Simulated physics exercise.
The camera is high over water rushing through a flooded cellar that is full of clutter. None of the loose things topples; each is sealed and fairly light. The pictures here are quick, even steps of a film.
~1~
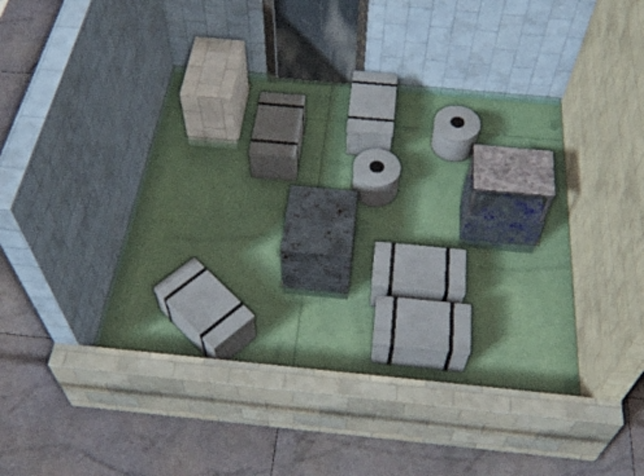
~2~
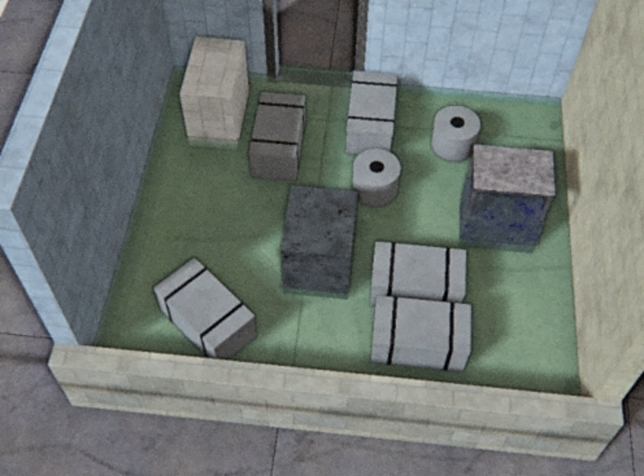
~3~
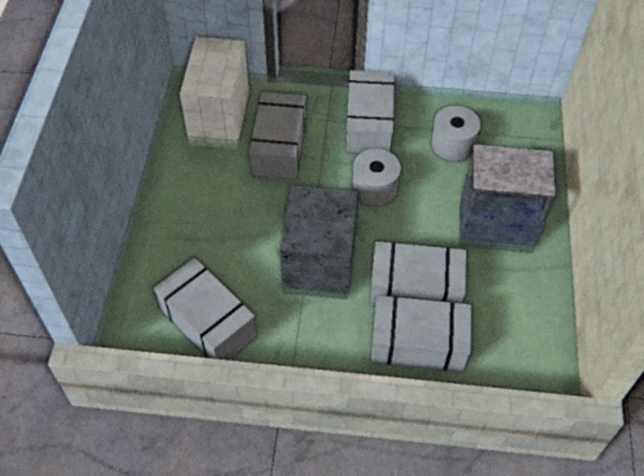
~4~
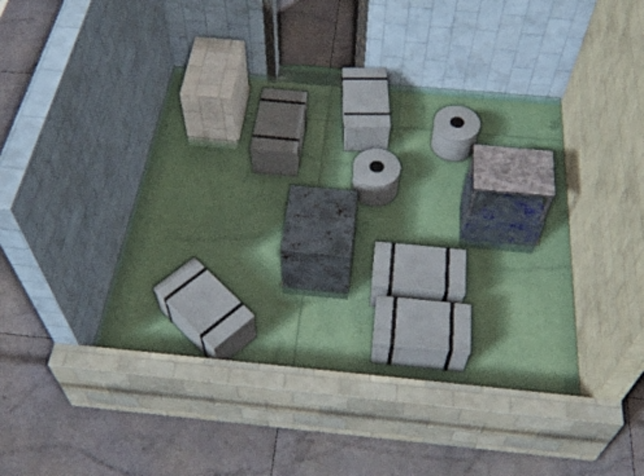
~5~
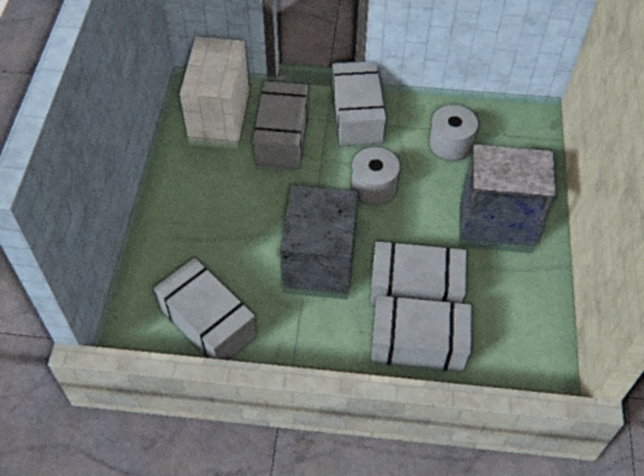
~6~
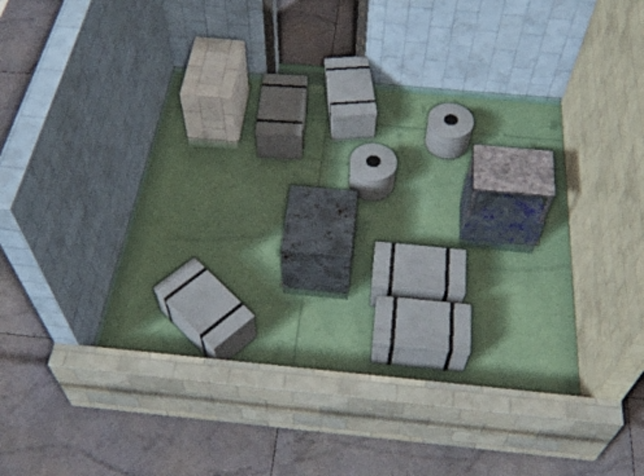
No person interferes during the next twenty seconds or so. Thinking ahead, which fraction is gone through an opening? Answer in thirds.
Under a third.
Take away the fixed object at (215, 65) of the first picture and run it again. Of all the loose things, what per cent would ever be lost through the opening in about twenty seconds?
0 %.
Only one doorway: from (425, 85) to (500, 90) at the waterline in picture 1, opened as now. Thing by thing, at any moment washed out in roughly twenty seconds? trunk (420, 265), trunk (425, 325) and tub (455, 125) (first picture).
Object by object: Never exits, never exits, drifts out.
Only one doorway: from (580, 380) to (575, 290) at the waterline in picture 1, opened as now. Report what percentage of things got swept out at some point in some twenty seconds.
40 %.
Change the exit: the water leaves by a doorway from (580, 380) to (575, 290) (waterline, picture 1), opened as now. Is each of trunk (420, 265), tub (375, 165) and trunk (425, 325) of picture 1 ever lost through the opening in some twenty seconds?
Going through them in turn: Escaped; escaped; escaped.
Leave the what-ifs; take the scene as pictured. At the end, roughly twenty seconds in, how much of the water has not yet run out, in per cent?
Close to 64 per cent, I think.
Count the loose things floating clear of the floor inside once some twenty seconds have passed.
The total here is 7.
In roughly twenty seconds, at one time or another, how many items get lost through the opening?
That works out to 0.
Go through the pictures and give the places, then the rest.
The first frame shows a trunk at (373, 101) floats; a trunk at (278, 123), afloat; 0 of 7 have shifted.
The second frame shows a trunk at (373, 101) floats; a trunk at (278, 123) floats; 0 of 7 have shifted.
The third frame shows a trunk at (371, 100), afloat; a trunk at (278, 123), afloat; 0 of 7 have shifted.
The fourth frame shows a trunk at (366, 96), afloat, close to its start; a trunk at (279, 120), afloat, close to its start; 2 of 7 have shifted.
The fifth frame shows a trunk at (359, 91), afloat, close to its start; a trunk at (281, 112) floats, close to its start; 2 of 7 have shifted.
The sixth frame shows a trunk at (350, 85), afloat, a stride from its start; a trunk at (282, 104), afloat, close to its start; 4 of 7 have shifted.
A moment on, 0 of 7 are out; 7 afloat.
Next, 0 of 7 are out; 7 afloat.
Later, 0 of 7 are out; 7 afloat.
In the end, 0 of 7 are out; 7 afloat.
